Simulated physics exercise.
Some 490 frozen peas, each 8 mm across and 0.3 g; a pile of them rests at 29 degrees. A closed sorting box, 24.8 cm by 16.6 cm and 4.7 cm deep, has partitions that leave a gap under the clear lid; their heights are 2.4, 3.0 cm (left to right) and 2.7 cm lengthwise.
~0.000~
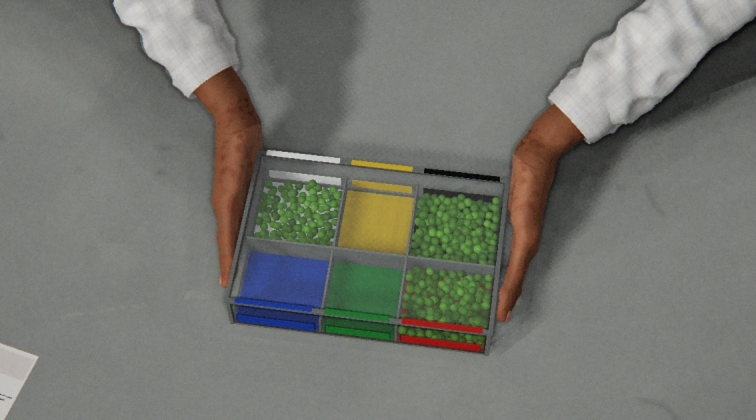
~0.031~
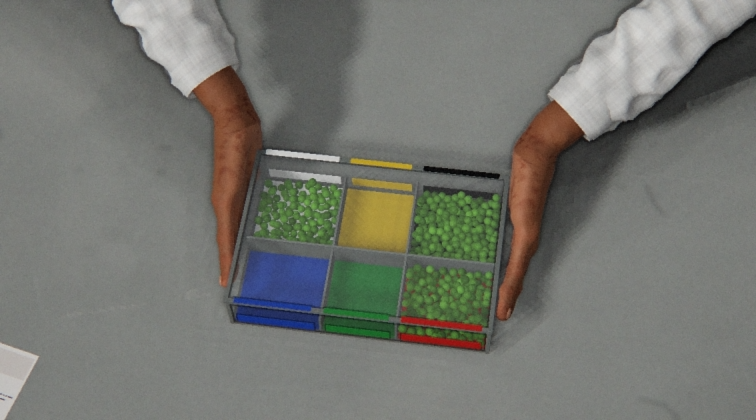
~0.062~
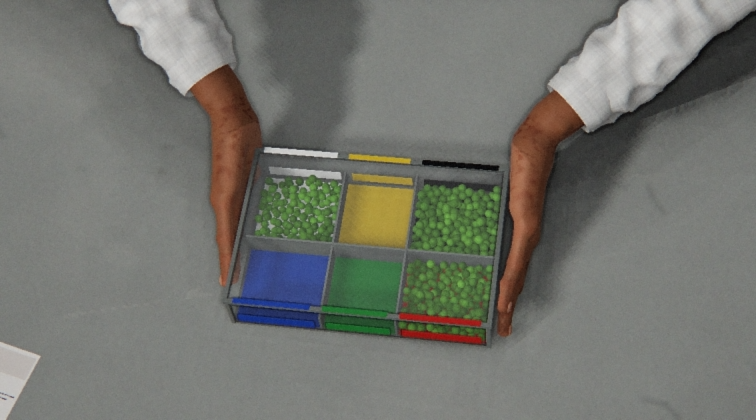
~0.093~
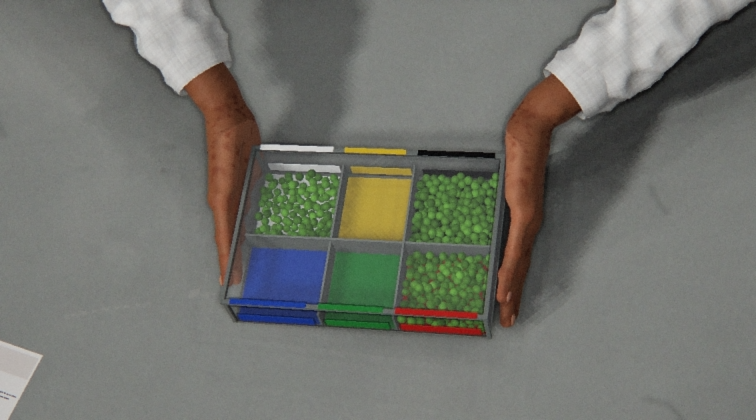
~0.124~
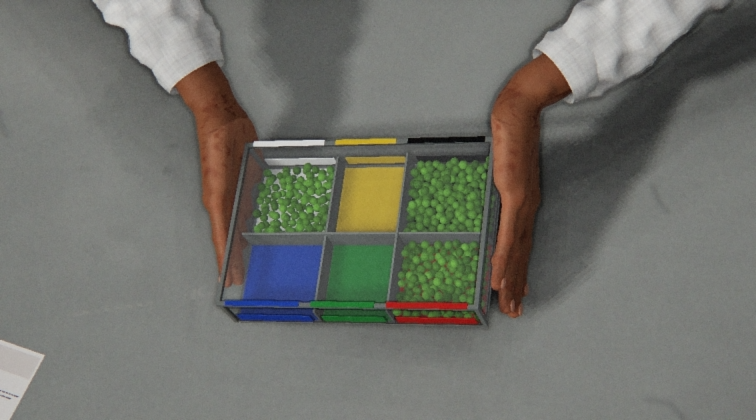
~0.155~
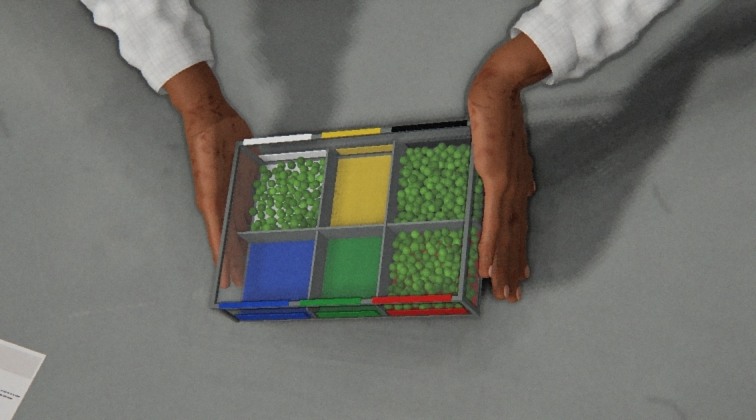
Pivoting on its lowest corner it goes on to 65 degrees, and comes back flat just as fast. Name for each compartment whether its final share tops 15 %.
Red: Yes, blue: No, green: No, yellow: No, white: Yes, black: Yes.
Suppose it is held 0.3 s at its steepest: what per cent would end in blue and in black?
In that case blue 10, black 15.
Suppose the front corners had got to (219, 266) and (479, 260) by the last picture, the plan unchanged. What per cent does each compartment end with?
Red 20, blue 0, green 0, yellow 10, white 30, black 40.
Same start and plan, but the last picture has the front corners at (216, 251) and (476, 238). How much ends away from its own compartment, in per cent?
In that case some 20 per cent.
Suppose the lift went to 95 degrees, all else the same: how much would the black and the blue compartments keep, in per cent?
In that case black 25; blue 15.
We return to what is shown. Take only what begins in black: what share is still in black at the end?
Roughly 60 per cent.
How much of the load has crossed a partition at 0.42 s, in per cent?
About 10 per cent.
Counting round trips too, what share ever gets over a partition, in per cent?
Roughly 20 per cent.
After 0.42 s, tilt 63 degrees; red 35 %, green 5 %, yellow 5 %, white 25 %, black 35 %.
Then, at 0.60 s, tilt 24 degrees; red 35 %, blue 5 %, green 5 %, yellow 5 %, white 25 %, black 25 %.
After 0.90 s, tilt 0 degrees; red 35 %, blue 5 %, green 5 %, yellow 5 %, white 25 %, black 25 %.
By 1.2 s all is still; red 35 %, blue 5 %, green 5 %, yellow 5 %, white 25 %, black 25 %.
